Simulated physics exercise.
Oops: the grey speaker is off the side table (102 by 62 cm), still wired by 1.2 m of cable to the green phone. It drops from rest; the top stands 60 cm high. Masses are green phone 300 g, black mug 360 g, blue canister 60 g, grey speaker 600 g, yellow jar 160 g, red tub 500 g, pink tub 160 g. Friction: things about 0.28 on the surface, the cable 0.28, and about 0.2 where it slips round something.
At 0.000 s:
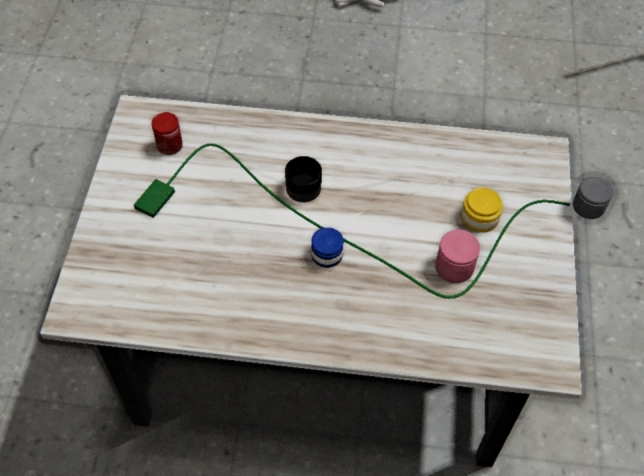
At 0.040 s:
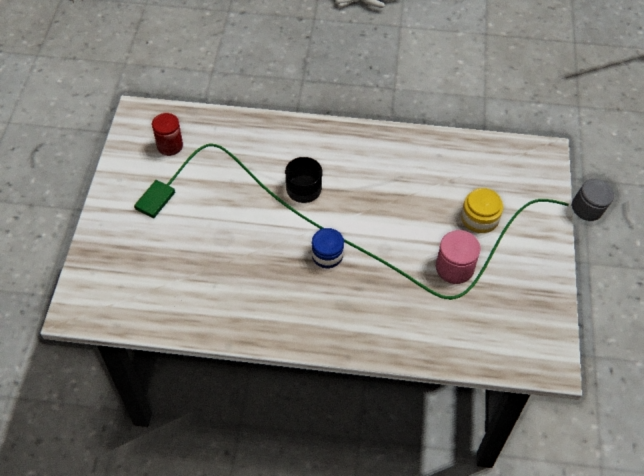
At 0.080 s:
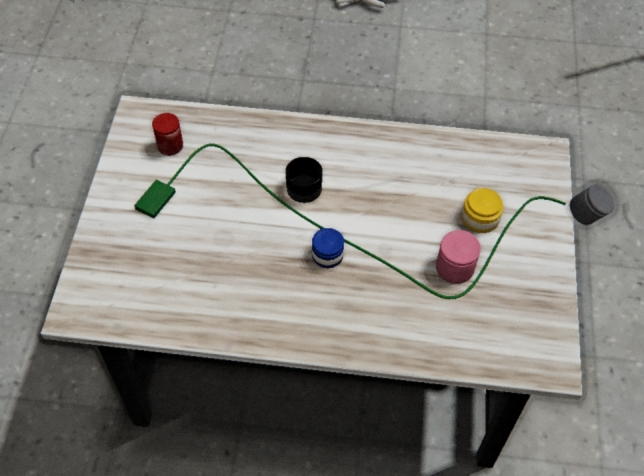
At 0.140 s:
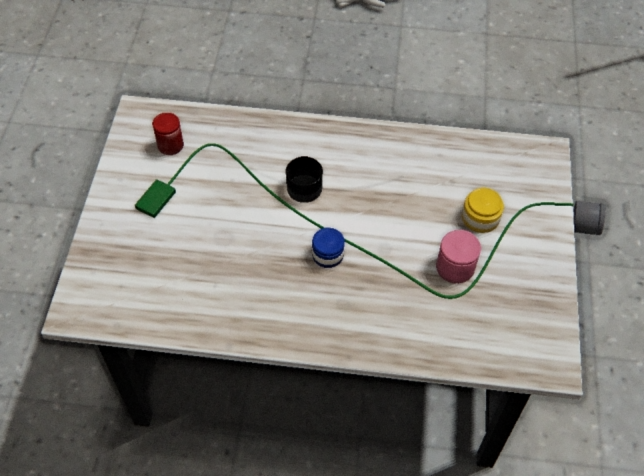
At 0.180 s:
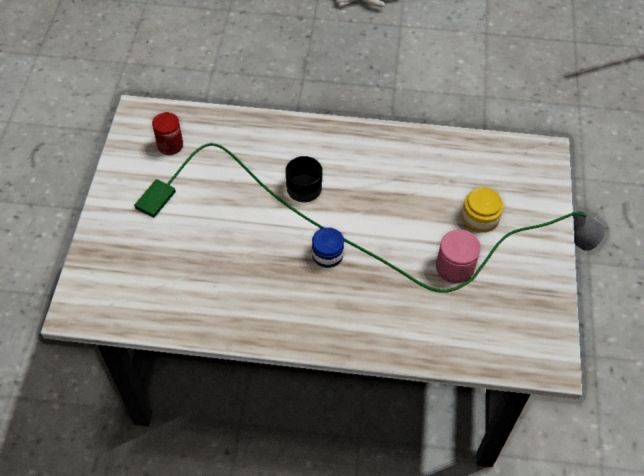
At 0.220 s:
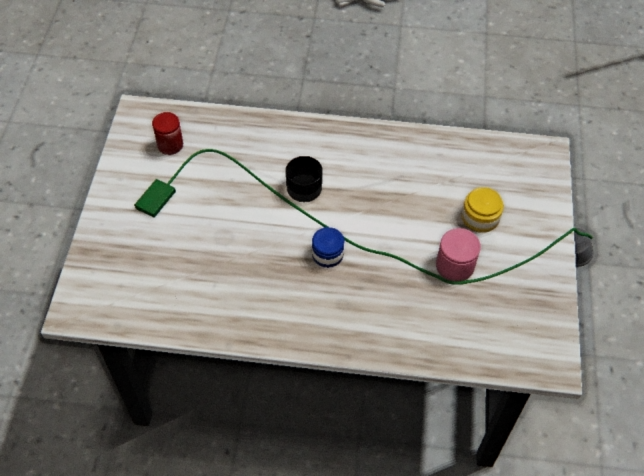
A pale wood-grained table stands on a grey tiled floor, seen from above at an angle by a camera that stays still. A red tub, black mug, blue canister, pink tub and yellow jar sit across it, with a green phone at left wired by a winding green cable to a grey cylindrical object beyond the right edge. The grey object drops and tilts beside the edge, and the cable's right-hand bends flatten as it shifts.
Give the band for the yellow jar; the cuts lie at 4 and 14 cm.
Result: Yellow jar moves a moderate way.
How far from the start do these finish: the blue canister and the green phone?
Blue canister 15 cm, green phone off the top.
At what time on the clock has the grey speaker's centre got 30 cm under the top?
That is: 0.30 s.
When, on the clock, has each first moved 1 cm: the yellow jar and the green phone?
Yellow jar 0.40 s, green phone 0.32 s.
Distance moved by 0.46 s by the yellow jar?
About: Yellow jar 6 cm.
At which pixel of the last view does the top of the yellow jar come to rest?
Near (501, 163).
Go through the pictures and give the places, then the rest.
The first picture shows yellow jar (485, 200); cable runs through (521, 210) (369, 253) (275, 196) (203, 147).
The second picture shows grey speaker (597, 191); cable runs through (521, 210) (369, 254) (203, 147).
The third picture shows grey speaker (592, 205); cable runs through (521, 210) (369, 254) (203, 147).
The fourth picture shows grey speaker (588, 218); cable runs through (523, 210) (369, 253) (204, 147).
The fifth picture shows grey speaker (583, 231); cable runs through (548, 224) (369, 253) (203, 147).
The sixth picture shows yellow jar (485, 200); cable runs through (576, 231) (495, 275) (383, 253) (208, 150).
After 0.5 s, the cable's tail end at (273, 225); yellow jar 6 cm off its start, green phone 22 cm off its start, pink tub 12 cm off its start.
After 0.7 s, the cable's tail end at (458, 239); yellow jar 11 cm off its start, green phone 66 cm off its start, pink tub 18 cm off its start.
After 1.0 s, the cable's tail end at (573, 261); yellow jar 11 cm off its start at (501, 163), green phone 91 cm off its start at (592, 272), pink tub 18 cm off its start at (465, 174).
After 1.2 s, the cable has left the top; yellow jar 11 cm off its start, green phone over the edge, pink tub 18 cm off its start.
After 2.4 s, the cable has left the top; yellow jar 11 cm off its start at (501, 163), green phone over the edge, pink tub 18 cm off its start at (465, 175), blue canister 15 cm off its start at (355, 301).
